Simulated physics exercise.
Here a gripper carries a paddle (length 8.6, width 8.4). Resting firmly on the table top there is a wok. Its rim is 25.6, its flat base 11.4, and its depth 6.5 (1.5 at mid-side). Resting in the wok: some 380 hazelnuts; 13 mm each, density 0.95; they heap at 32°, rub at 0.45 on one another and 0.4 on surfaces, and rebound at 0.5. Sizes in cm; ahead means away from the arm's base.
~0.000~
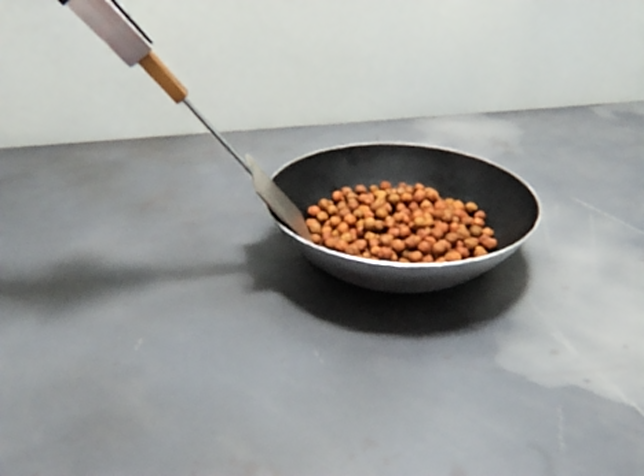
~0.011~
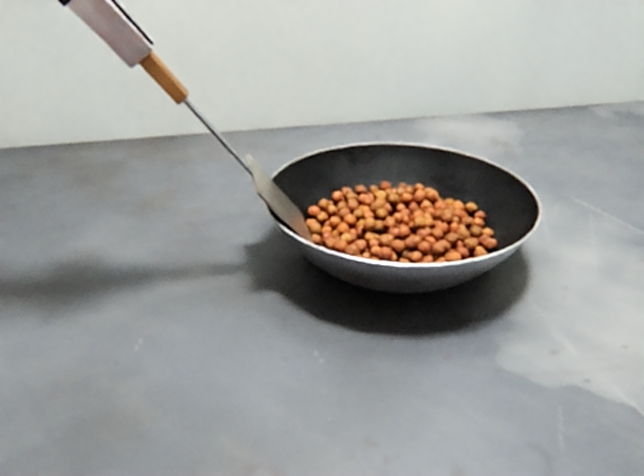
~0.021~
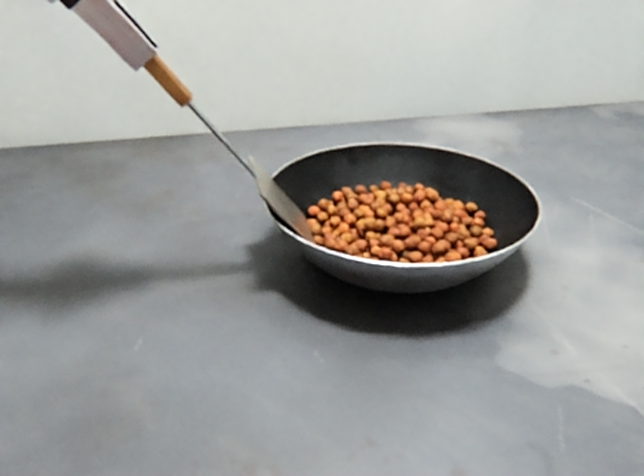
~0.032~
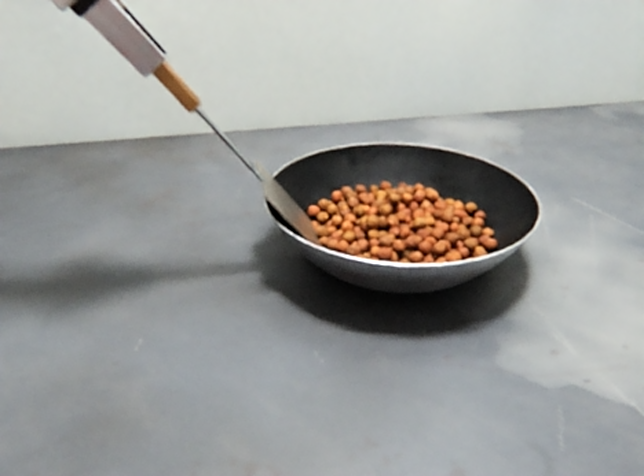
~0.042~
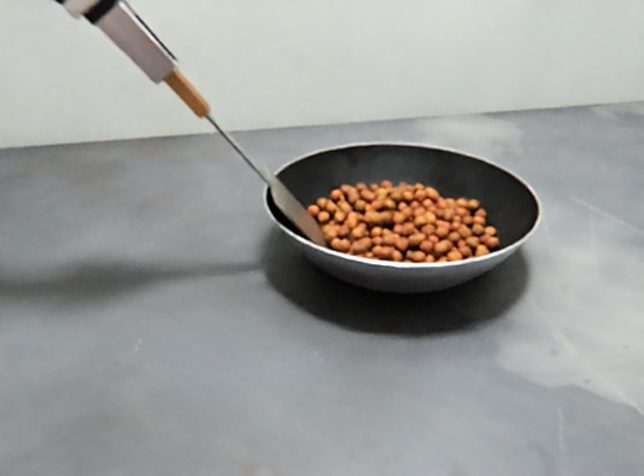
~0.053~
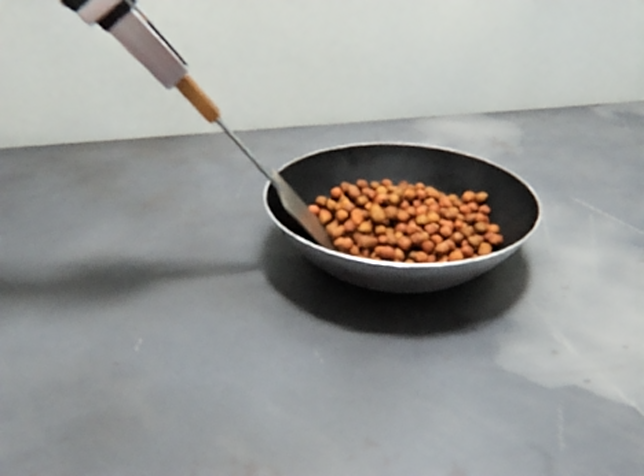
A gripper slides a paddle slightly rightward into the hazelnuts heaped in a dark wok.
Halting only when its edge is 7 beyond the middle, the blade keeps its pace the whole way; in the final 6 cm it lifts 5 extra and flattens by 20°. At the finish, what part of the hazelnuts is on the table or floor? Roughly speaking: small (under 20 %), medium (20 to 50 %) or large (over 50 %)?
Roughly, small, under 20 %.
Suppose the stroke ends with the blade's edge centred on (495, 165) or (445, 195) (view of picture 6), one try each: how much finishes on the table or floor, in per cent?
I'd say some 35 per cent, then some 5 per cent.
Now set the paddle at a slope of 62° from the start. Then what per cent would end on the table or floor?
15 %.
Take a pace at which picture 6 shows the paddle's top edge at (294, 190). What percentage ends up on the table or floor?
Near 30 in a hundred.
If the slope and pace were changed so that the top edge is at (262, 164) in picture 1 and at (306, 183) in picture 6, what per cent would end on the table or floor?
About 30 per cent.
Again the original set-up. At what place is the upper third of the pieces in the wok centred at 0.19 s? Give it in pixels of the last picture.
The middle lies somewhere about (458, 200).
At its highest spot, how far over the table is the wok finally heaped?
7.0 cm.
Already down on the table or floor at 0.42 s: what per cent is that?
My estimate is roughly 5 %.
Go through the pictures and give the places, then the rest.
The first frame shows paddle top edge at (251, 171), sloping 54°; upper third of the load around (398, 222), from x 310 to 490, top at y 185; 382 in the wok.
The second frame shows paddle top edge at (252, 172), sloping 54°; upper third of the load around (398, 222), from x 310 to 490, top at y 185.
The third frame shows paddle top edge at (255, 174), sloping 54°; upper third of the load around (396, 222), from x 310 to 490, top at y 185.
The fourth frame shows paddle top edge at (261, 179), sloping 54°; upper third of the load around (398, 222), from x 315 to 490, top at y 185.
The fifth frame shows paddle top edge at (270, 184), sloping 54°; upper third of the load around (401, 219), from x 315 to 490, top at y 185.
The sixth frame shows paddle top edge at (279, 187), sloping 54°; upper third of the load around (404, 216), from x 315 to 495, top at y 185; 382 in the wok.
After 0.12 s, sloping 54°, highest piece 8 above the table; 382 in the wok.
After 0.19 s, sloping 47°, highest piece 7 above the table; 381 in the wok, 1 on the blade or in flight.
After 0.42 s, sloping 34°, highest piece 8 above the table; 338 in the wok, 19 on the table or floor, 25 on the blade or in flight.
After 1.47 s, sloping 34°, highest piece 7 above the table; 337 in the wok, 45 on the table or floor.
At rest, 337 in the wok, 45 on the table or floor. That is 12 % on the table or floor.
